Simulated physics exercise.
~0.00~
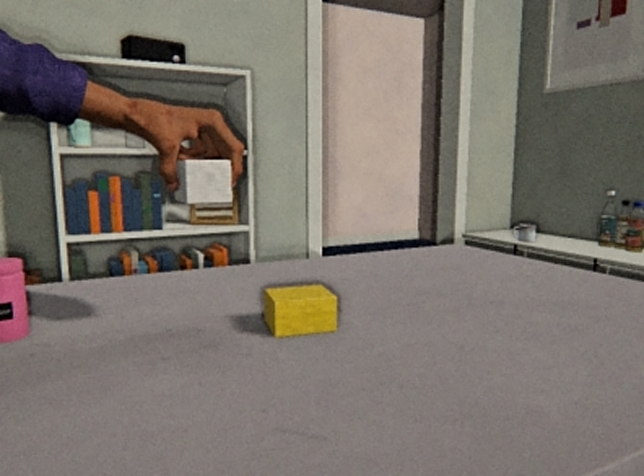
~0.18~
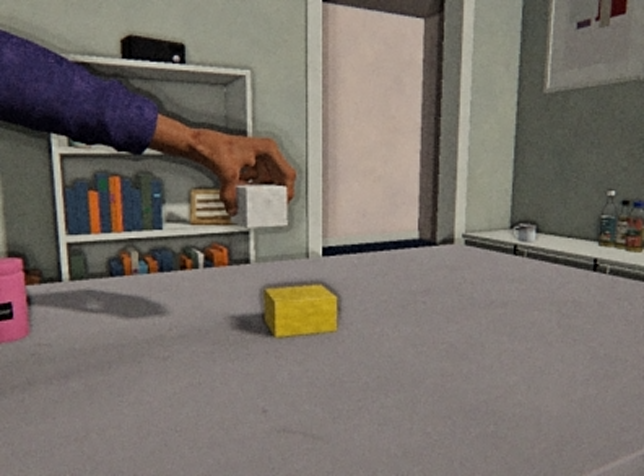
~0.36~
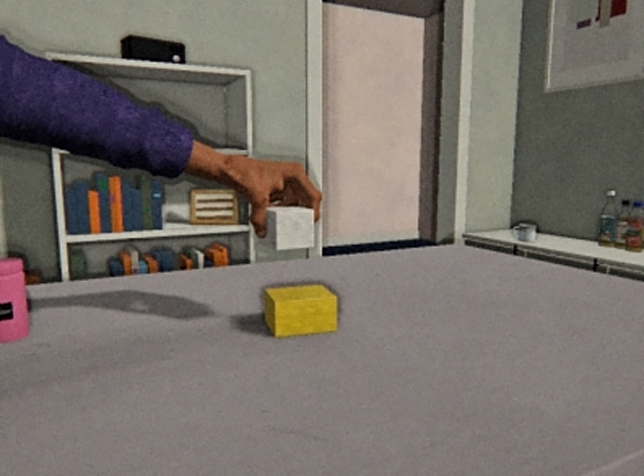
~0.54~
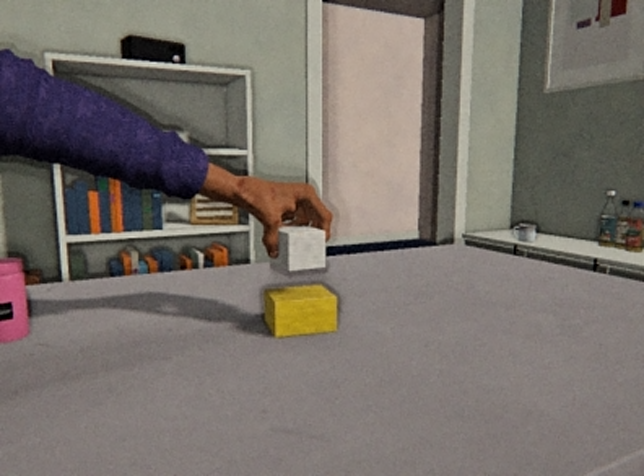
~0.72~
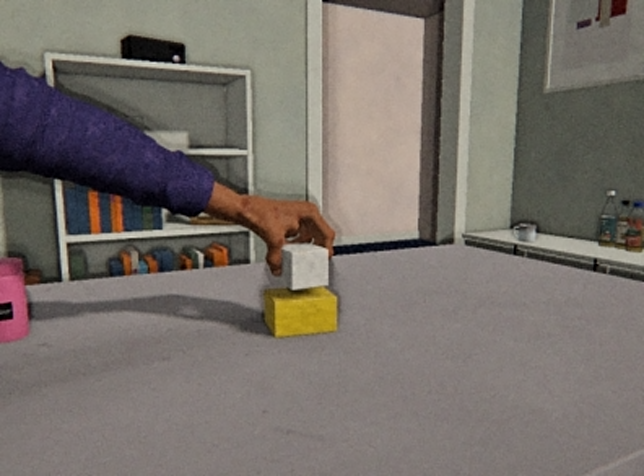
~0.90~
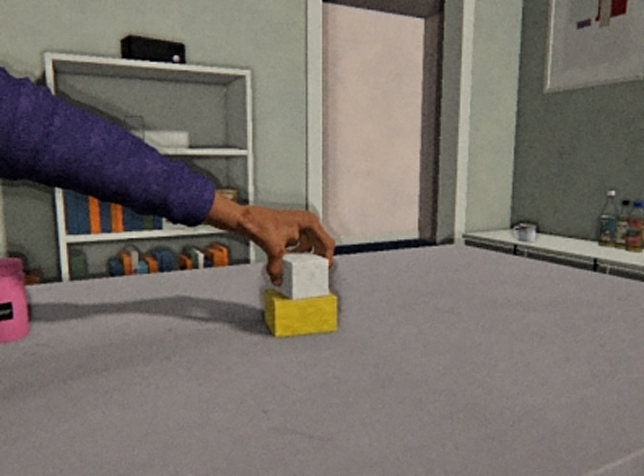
To begin with, a hand in a purple sleeve holds a white block in the air, up and to the left of a yellow block on a gray table. The hand carries it right and downward over the yellow block, then lowers it onto the top, fingers still gripping it.
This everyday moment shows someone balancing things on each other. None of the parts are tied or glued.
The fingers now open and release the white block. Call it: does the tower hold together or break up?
It holds together.
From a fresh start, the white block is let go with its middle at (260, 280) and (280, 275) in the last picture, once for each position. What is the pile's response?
Result 1: Pile falls; result 2: Pile stable.
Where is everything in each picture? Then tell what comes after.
The first picture shows on its way; white block (202, 181).
The second picture shows on its way; white block (258, 205).
The third picture shows on its way; white block (285, 227); yellow block (299, 310).
The fourth picture shows on its way; white block (296, 247).
The fifth picture shows on its way; white block (300, 265).
The sixth picture shows set down, still held; white block (300, 274); yellow block (299, 310).
After 1.30 s, no change.
After 1.70 s, white block resting near (300, 275).
In the end (2.1 s), all 4 unmoved. At the end, from the last picture's camera, white block near (300, 275). The pile stays up.
